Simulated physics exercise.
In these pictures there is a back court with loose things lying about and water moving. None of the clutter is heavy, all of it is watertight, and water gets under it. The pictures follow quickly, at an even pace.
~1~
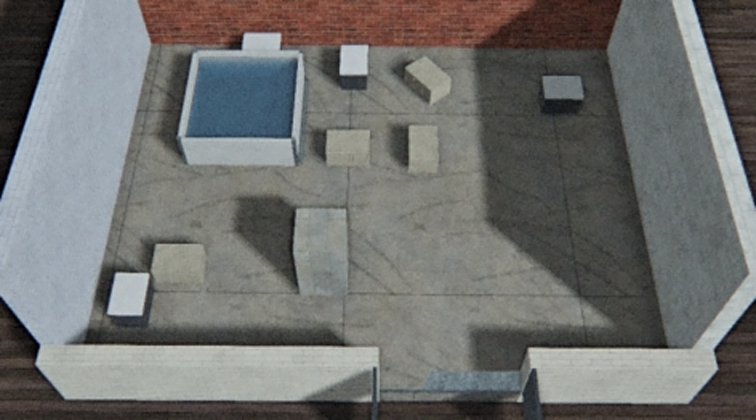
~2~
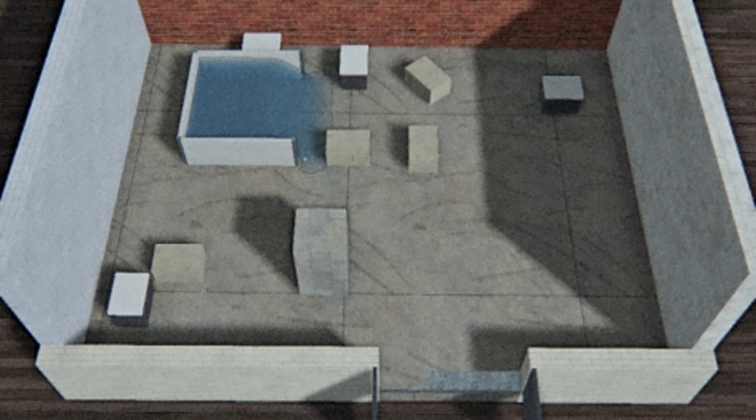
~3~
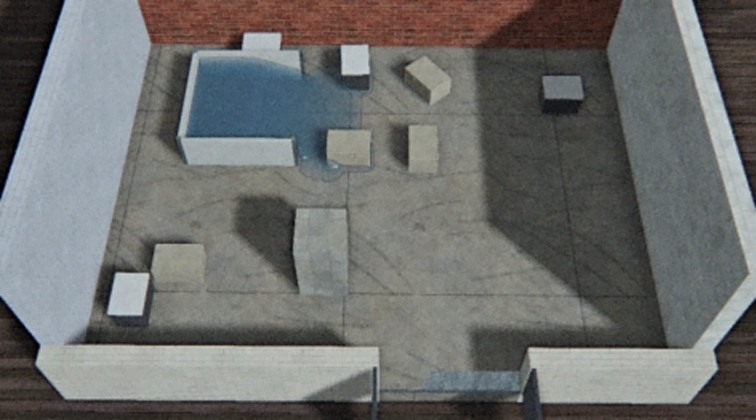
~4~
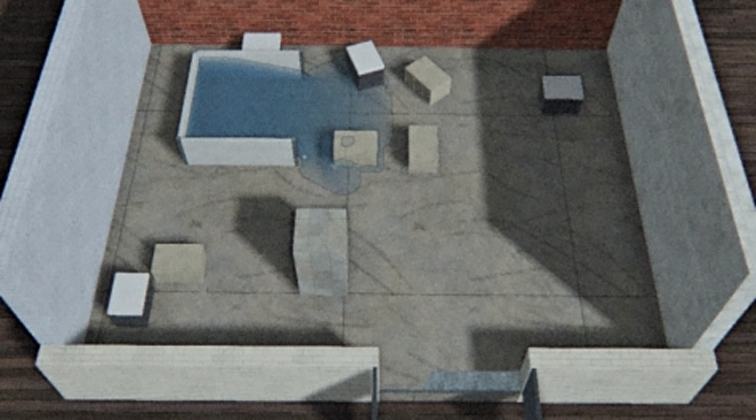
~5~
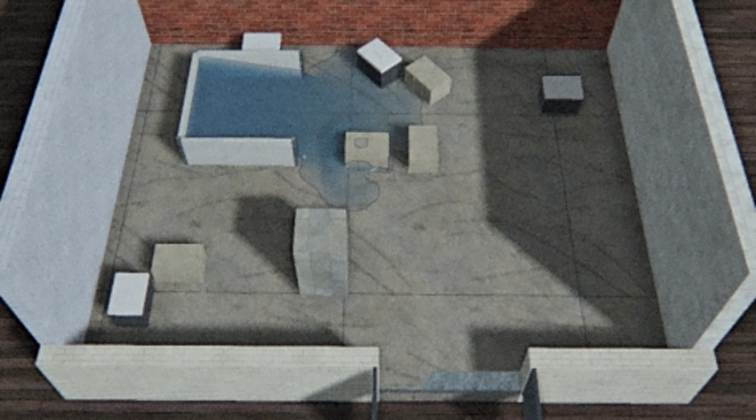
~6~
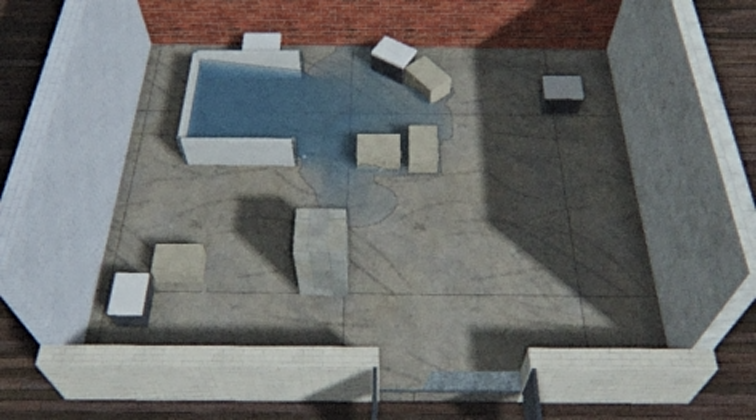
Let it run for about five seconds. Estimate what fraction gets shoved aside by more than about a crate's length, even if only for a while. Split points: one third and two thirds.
The part that gets shoved well aside lies in the middle band.
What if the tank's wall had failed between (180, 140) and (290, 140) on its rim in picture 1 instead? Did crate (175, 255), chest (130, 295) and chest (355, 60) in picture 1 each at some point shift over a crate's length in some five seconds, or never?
First beyond that mark, then beyond that mark, then under that mark.
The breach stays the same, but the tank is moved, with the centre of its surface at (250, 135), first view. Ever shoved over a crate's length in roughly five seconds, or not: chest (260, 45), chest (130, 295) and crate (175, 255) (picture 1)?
The first: Did not travel far; the second: Did not travel far; the third: Did not travel far.
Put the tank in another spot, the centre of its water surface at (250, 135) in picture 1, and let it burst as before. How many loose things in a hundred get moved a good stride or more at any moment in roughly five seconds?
It works out at about 50 percent.
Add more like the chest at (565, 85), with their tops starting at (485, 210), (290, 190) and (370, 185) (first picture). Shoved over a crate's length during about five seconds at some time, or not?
So, in order, the copies go a long way, nowhere much, a long way.
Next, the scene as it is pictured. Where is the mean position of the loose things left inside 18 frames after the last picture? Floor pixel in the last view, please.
Their centre sits close to (430, 155) on the floor of the last picture.
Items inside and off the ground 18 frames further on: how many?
Tally at that point: 3.
A moment on, 2 of 8 are well off their spots; 0 afloat.
Next, 4 of 8 are well off their spots; 1 afloat.
Later, 5 of 8 are well off their spots; 3 afloat.
In the end, 5 of 8 are well off their spots, and 5 have been at some point; 3 afloat.
